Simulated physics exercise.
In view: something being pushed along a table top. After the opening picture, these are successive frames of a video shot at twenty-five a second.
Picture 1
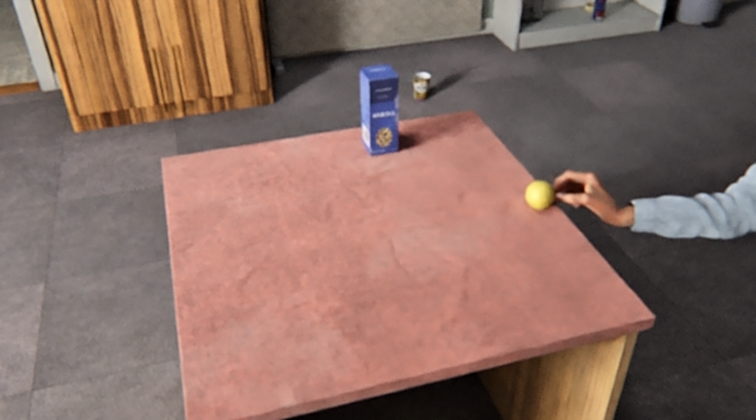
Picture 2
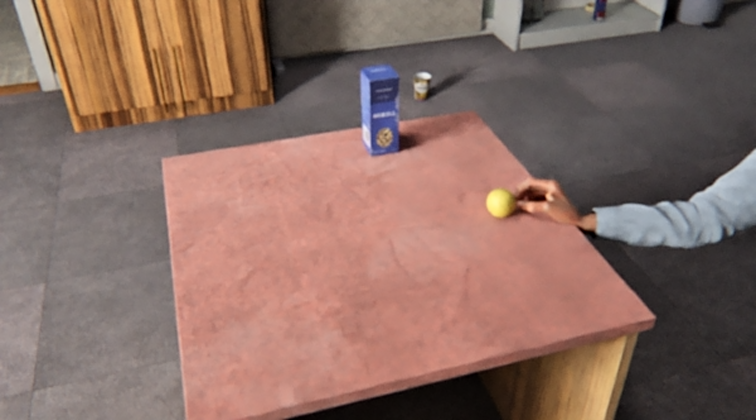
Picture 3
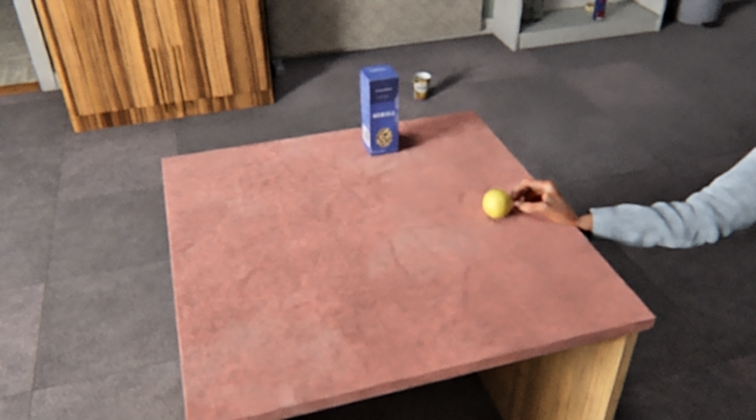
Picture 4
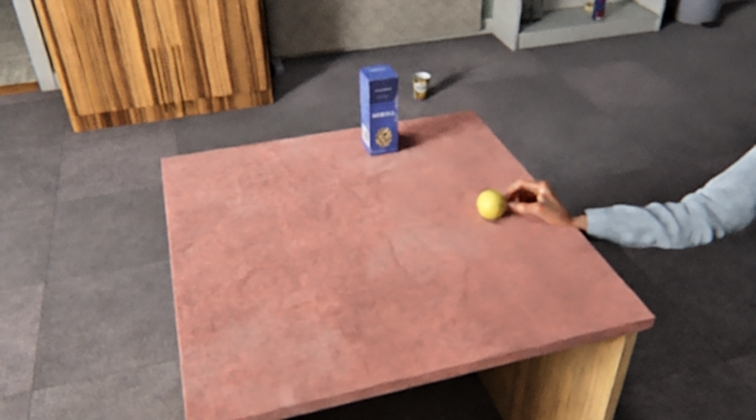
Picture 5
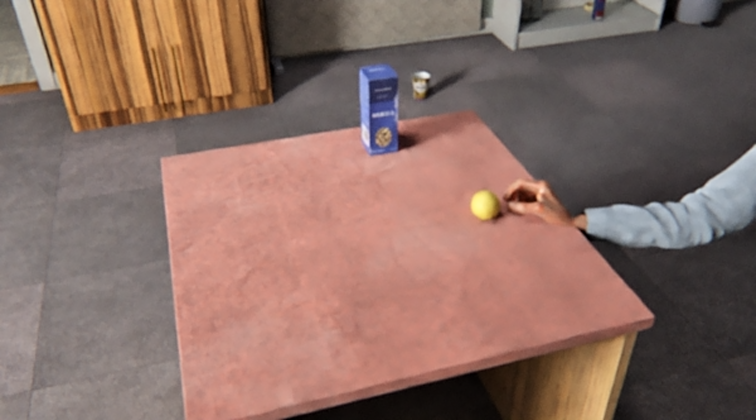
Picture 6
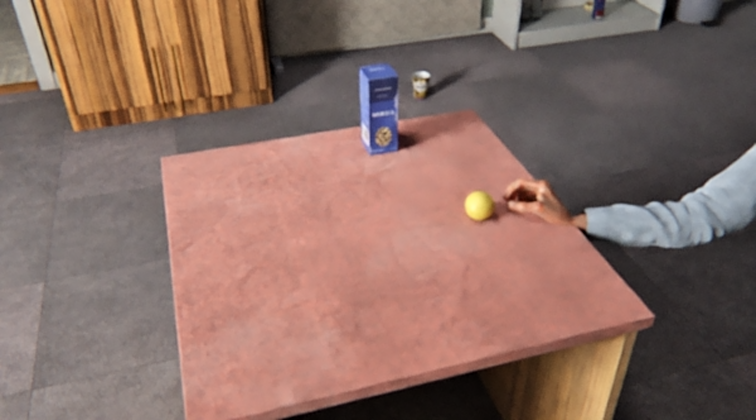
A yellow lemon sits near the right side of a reddish stone-topped table, seen from above in a room with a dark tiled floor. A hand in a light blue sleeve reaches in from the right behind it, with a blue box at the table's back edge and wooden cabinets beyond. The hand pushes the lemon left, then stays back as the lemon creeps slightly farther left, the camera still.
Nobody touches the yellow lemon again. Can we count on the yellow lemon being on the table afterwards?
The yellow lemon is still on the table.
Then, 0.20 s later than the last frame, yellow lemon moved about its own width near (455, 210).
Then, 0.50 s later than the last frame, yellow lemon moved well along near (426, 216).
When it is over, moved from the start, yellow lemon. End places, in pixels of the last picture, yellow lemon near (404, 220).
